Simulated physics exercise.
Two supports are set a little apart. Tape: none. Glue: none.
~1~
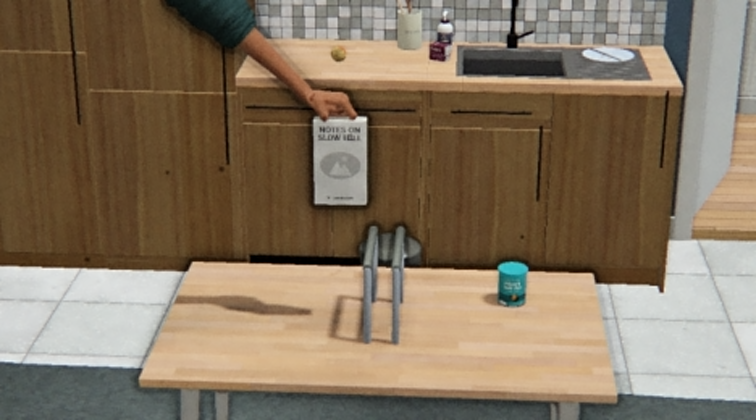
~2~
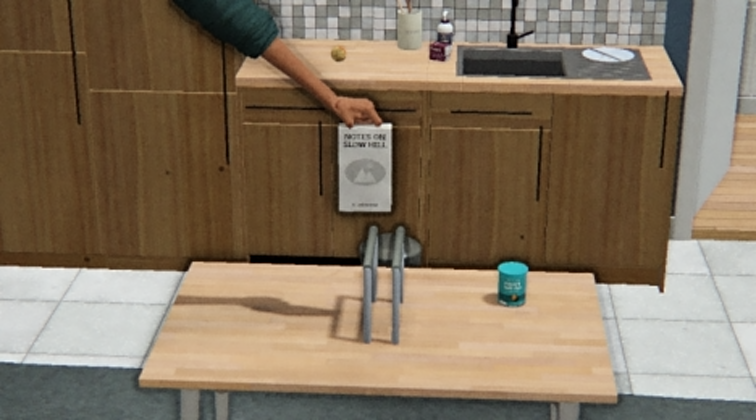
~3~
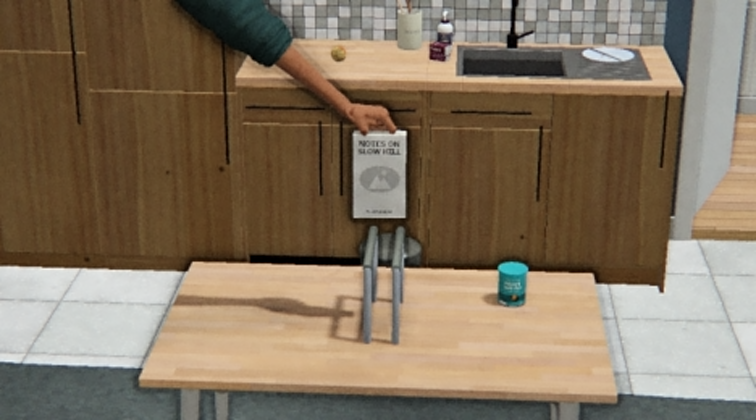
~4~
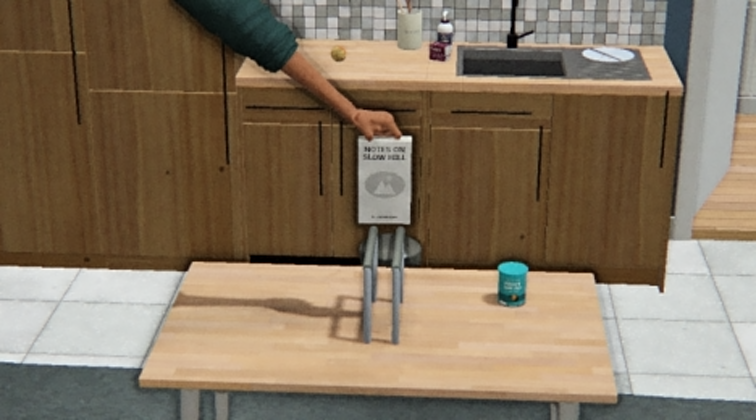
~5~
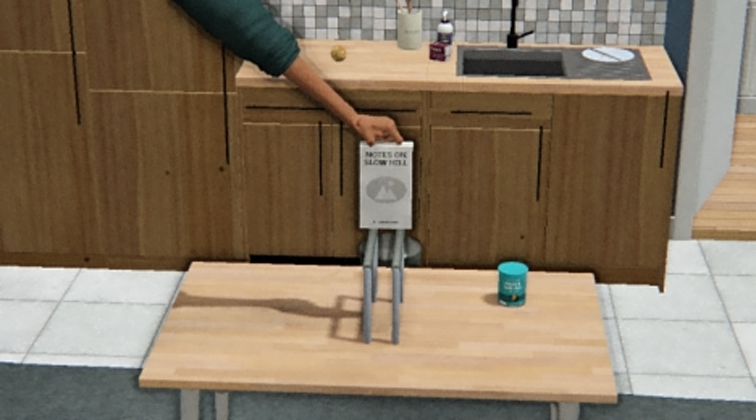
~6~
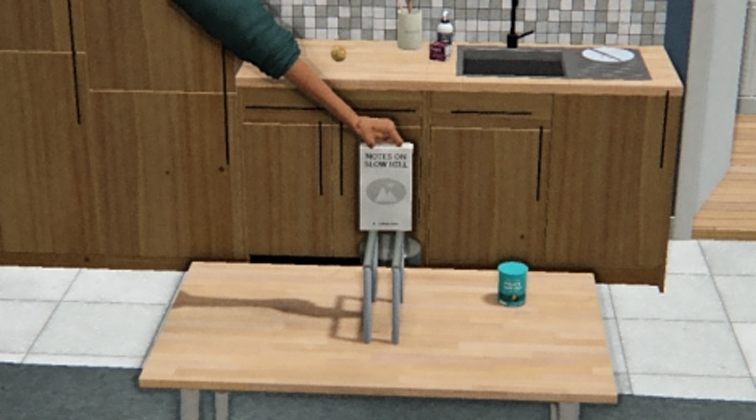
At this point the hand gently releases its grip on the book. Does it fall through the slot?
No, it is held.
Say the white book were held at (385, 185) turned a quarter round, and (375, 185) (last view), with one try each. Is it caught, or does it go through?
Try 1 - passes the gap; try 2 - held back.
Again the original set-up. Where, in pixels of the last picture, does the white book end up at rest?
Near (386, 205).
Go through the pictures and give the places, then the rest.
Being brought over the gap; white book (340, 161); turquoise tin (512, 285), in the first picture.
Being brought over the gap; white book (365, 168); turquoise tin (512, 285), in the second picture.
Being brought over the gap; white book (380, 175); turquoise tin (512, 285), in the third picture.
Being brought over the gap; white book (385, 180); turquoise tin (512, 285), in the fourth picture.
Poised above the slot; white book (386, 185); turquoise tin (512, 285), in the fifth picture.
Poised above the slot; white book (386, 187); turquoise tin (512, 285), in the sixth picture.
Then, 0.32 s on from there, white book shifted a little near (386, 205).
Then, 0.64 s on from there, white book resting near (386, 205).
In the end, moved from the start, white book; turquoise tin unmoved. At the end, from the last picture's camera, white book near (386, 205). The book is caught.
